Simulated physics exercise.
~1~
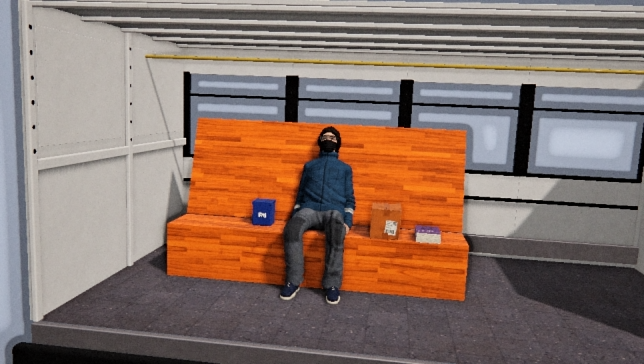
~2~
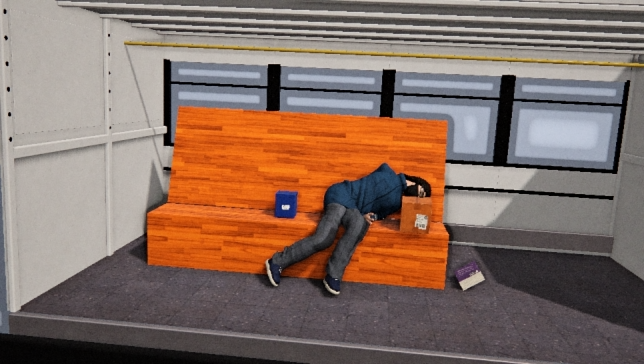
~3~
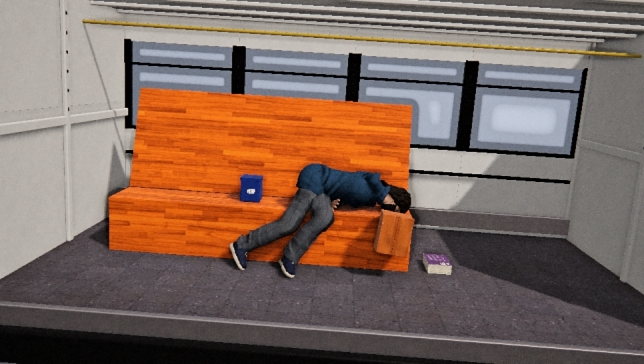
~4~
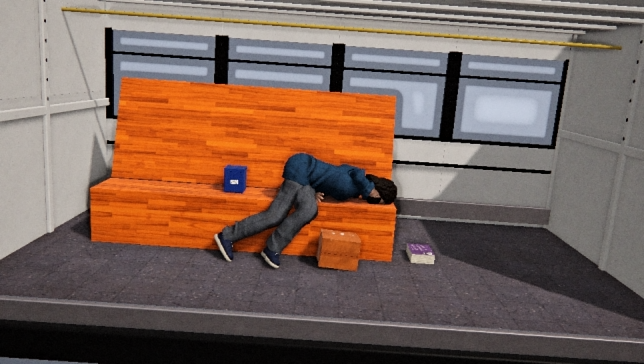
Inside a rail car, a dozing person in a blue top and grey trousers sits slumped back on a long orange wooden bench, with a blue tub on the left and an orange holdall and a purple folder on the right. The sleeper topples sideways to the right toward the holdall, while the folder drops past the bench end to the floor. The torso sinks flatter along the seat, and the holdall tips over the front edge. It lands on the floor before the bench. The sleeper ends lying on one side, hips still on the seat and feet on the floor, with the tub upright in its place.
